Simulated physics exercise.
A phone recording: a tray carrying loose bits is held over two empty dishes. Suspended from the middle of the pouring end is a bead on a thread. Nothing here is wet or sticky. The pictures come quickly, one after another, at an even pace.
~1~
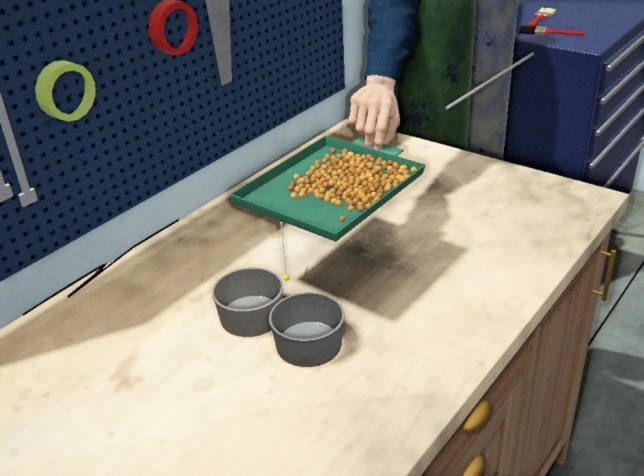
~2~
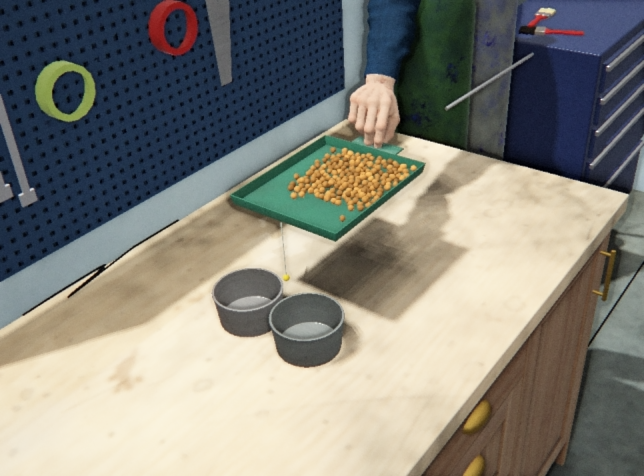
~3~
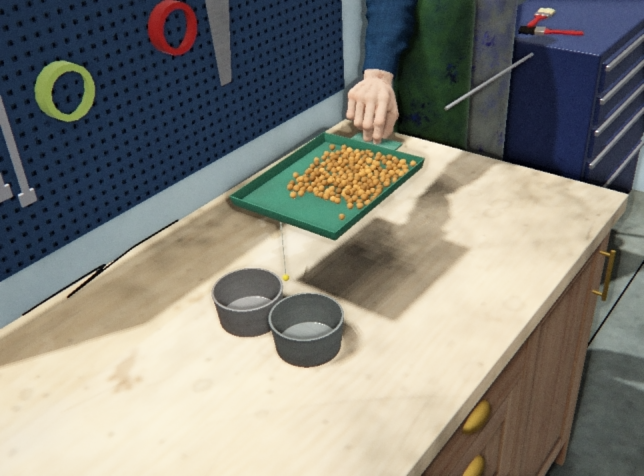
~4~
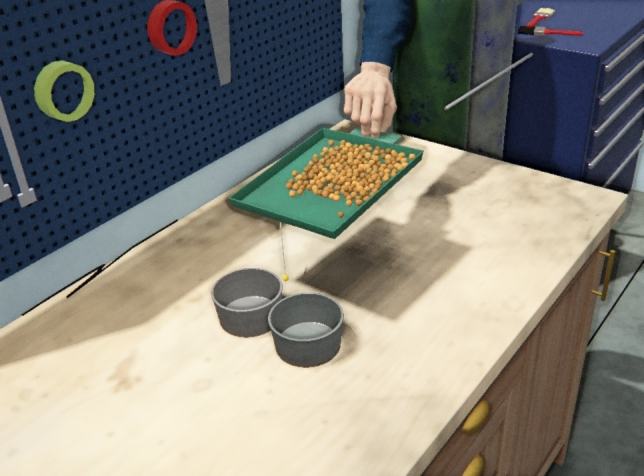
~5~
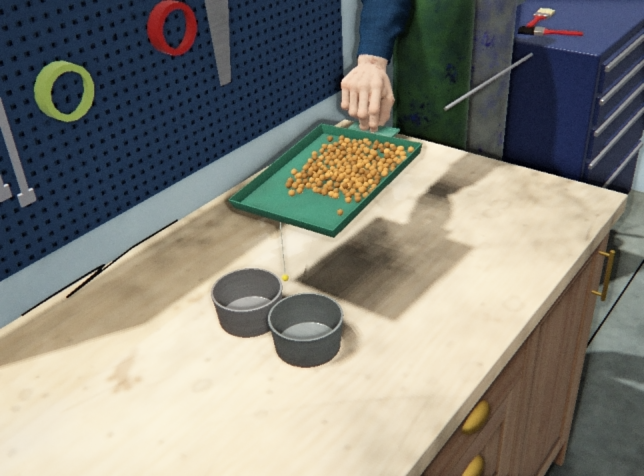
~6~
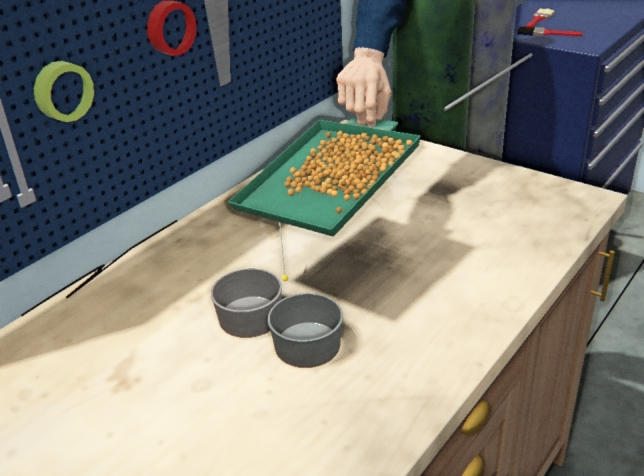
A hand held a green tray of roasted chickpeas above two empty grey dishes on a wooden worktop, keeping it nearly still at first, then tilted it slightly toward its left corner.
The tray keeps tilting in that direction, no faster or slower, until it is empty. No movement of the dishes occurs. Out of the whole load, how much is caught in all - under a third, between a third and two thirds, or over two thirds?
The result will be a medium catch, a third to two thirds of the load.
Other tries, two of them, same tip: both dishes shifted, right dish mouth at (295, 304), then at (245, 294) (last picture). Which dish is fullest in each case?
Run 1: The one on the left side. Run 2: The one on the right side.
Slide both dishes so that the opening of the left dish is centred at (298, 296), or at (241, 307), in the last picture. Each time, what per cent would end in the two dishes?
Roughly 0 per cent, and 10 per cent.
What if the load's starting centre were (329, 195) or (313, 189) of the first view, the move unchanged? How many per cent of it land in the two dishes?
Near 60 per cent and near 50 per cent.
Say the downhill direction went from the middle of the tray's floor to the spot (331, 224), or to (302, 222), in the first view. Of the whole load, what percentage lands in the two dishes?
Roughly 50 percent, then 90 percent.
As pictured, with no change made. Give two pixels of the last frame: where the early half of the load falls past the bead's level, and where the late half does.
First part (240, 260), rest (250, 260).
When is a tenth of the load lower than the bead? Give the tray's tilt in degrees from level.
Around 80 degrees of turn.
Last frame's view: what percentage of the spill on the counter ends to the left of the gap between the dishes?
90 %, near enough.
Just after the last frame, tray tipped steeply; almost all on the tray; just a few in the left dish; just a few in the air.
A moment on, tray tipped right over; roughly two thirds on the tray; about a tenth in the left dish; about a tenth outside both; about a tenth in the air.
Further on, tray tipped past a quarter turn; roughly half in the left dish; roughly half outside both.
When it is over, tray tipped past a quarter turn; not one in the right dish; roughly half in the left dish; roughly half outside both.
